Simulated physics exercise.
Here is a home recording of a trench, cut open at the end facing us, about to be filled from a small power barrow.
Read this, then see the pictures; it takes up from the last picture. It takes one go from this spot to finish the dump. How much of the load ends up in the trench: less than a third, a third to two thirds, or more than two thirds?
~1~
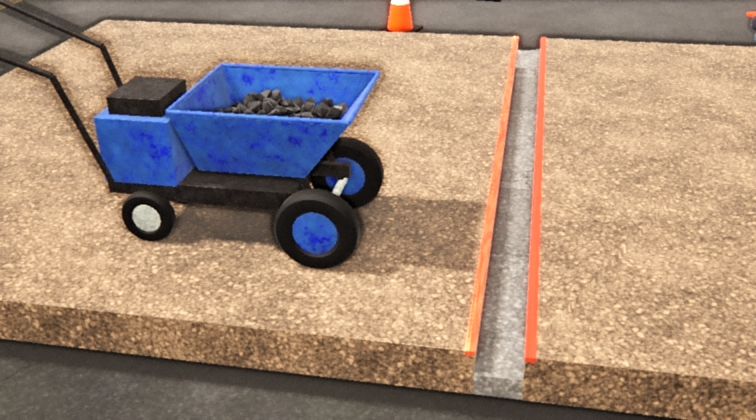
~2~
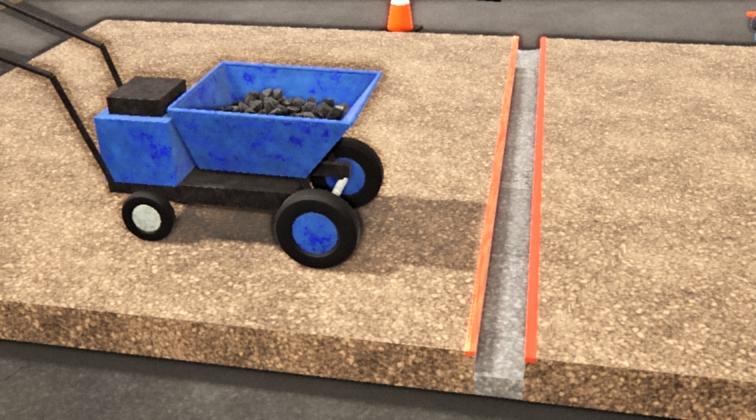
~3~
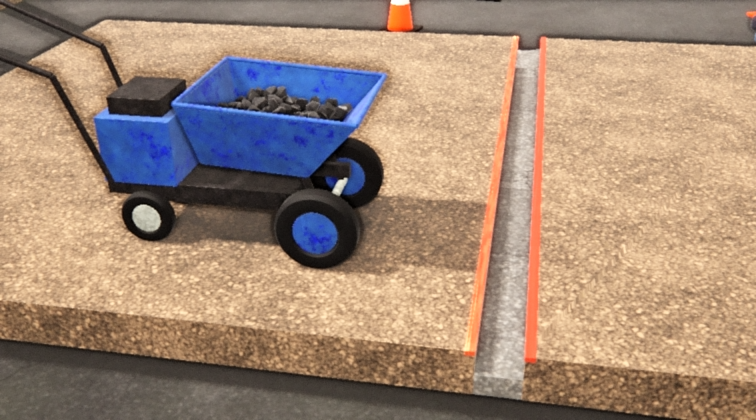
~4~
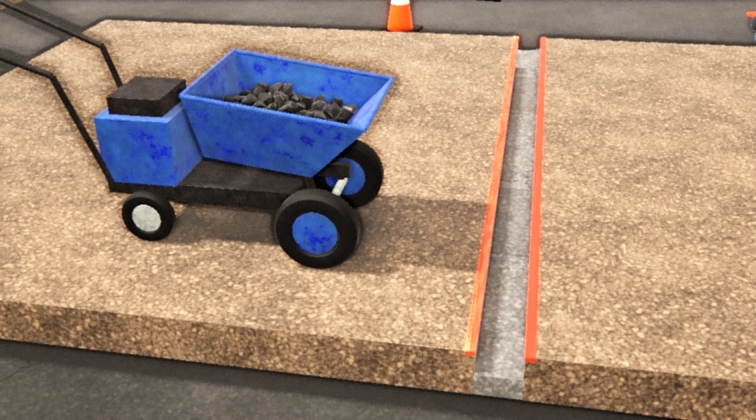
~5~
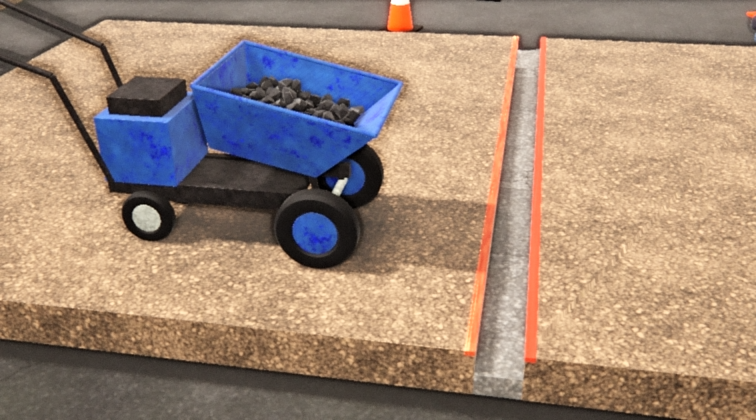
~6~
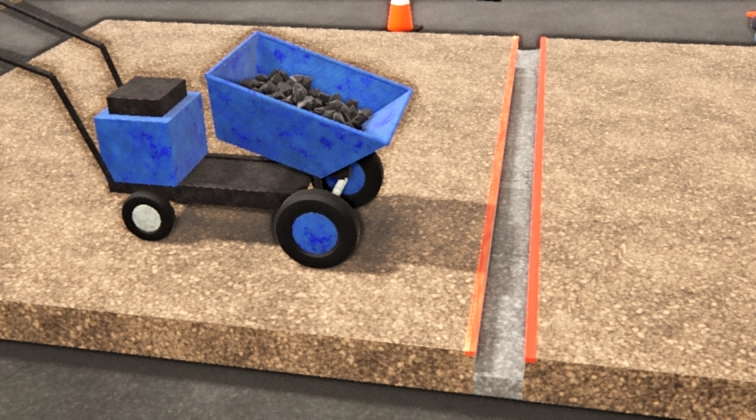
The trench gets at least one third but no more than two thirds of the load.
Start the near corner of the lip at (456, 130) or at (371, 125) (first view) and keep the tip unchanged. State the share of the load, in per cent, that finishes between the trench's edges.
About 0 %, then 70 %.
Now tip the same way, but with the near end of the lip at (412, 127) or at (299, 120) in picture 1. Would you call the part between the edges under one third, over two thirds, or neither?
Spot 1: One to two thirds. Spot 2: Under a third.
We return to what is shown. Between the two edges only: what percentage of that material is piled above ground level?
I'd put it near 25 in a hundred.
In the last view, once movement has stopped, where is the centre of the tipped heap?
About pixel (498, 245).
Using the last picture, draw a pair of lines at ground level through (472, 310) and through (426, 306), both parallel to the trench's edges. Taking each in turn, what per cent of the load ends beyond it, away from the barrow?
60 % and 90 %, in that order.
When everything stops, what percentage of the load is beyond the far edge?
Around 0 %.
Just after the last frame, skip tipped steeply; every one in the skip.
A moment on, skip tipped steeply; almost all in the skip; about a tenth short of the trench.
Further on, skip tipped right over; roughly a quarter in the skip; roughly a third short of the trench; roughly a third in or heaped over the trench; just a few beyond it.
When it is over, skip tipped right over; about a tenth in the skip; roughly a third short of the trench; roughly half in or heaped over the trench; just a few beyond it.
